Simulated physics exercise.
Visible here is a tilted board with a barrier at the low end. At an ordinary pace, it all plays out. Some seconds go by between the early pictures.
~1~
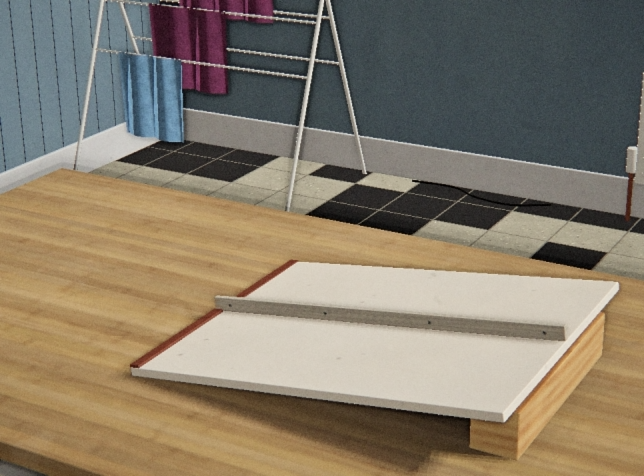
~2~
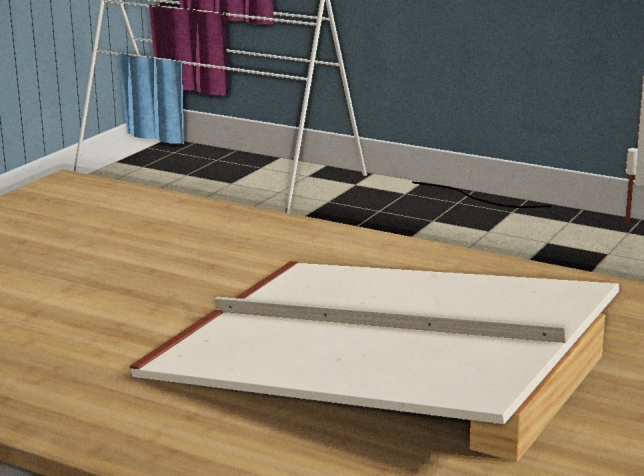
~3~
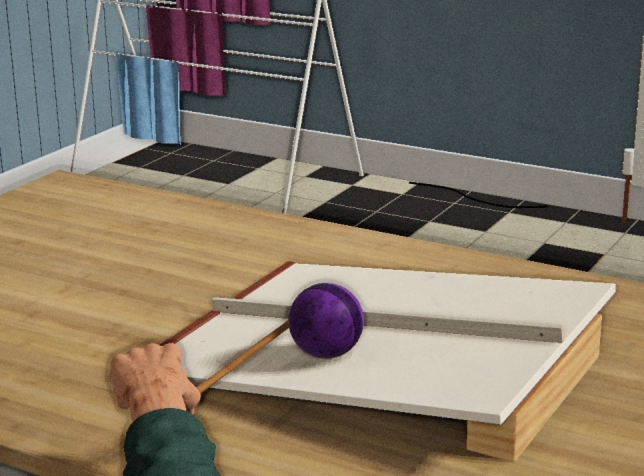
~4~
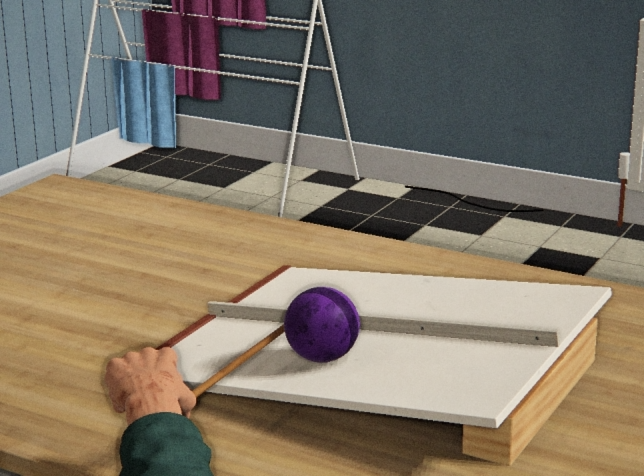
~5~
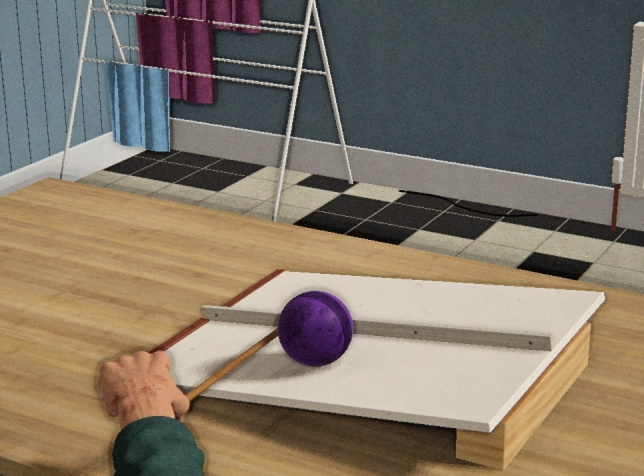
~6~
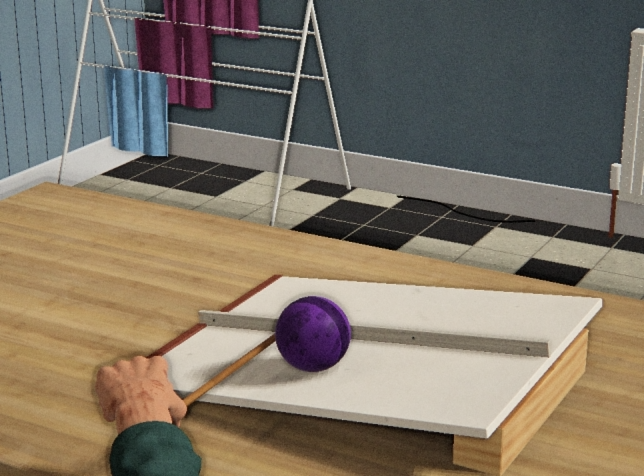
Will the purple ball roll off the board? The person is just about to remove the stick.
I think it's going to make it past the strip.
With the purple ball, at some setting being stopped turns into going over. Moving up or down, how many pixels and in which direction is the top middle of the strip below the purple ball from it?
Close to 8 pixels in the upward direction.
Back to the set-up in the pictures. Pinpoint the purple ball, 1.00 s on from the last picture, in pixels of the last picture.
I'd look close to pixel (75, 311).
Then, 0.56 s after the last picture, purple ball rolling on the board near (228, 327).
Then, 1.00 s after the last picture, purple ball off the board near (75, 311).
Then, 1.36 s after the last picture, purple ball off the board.
By the end, the purple ball goes over the end.
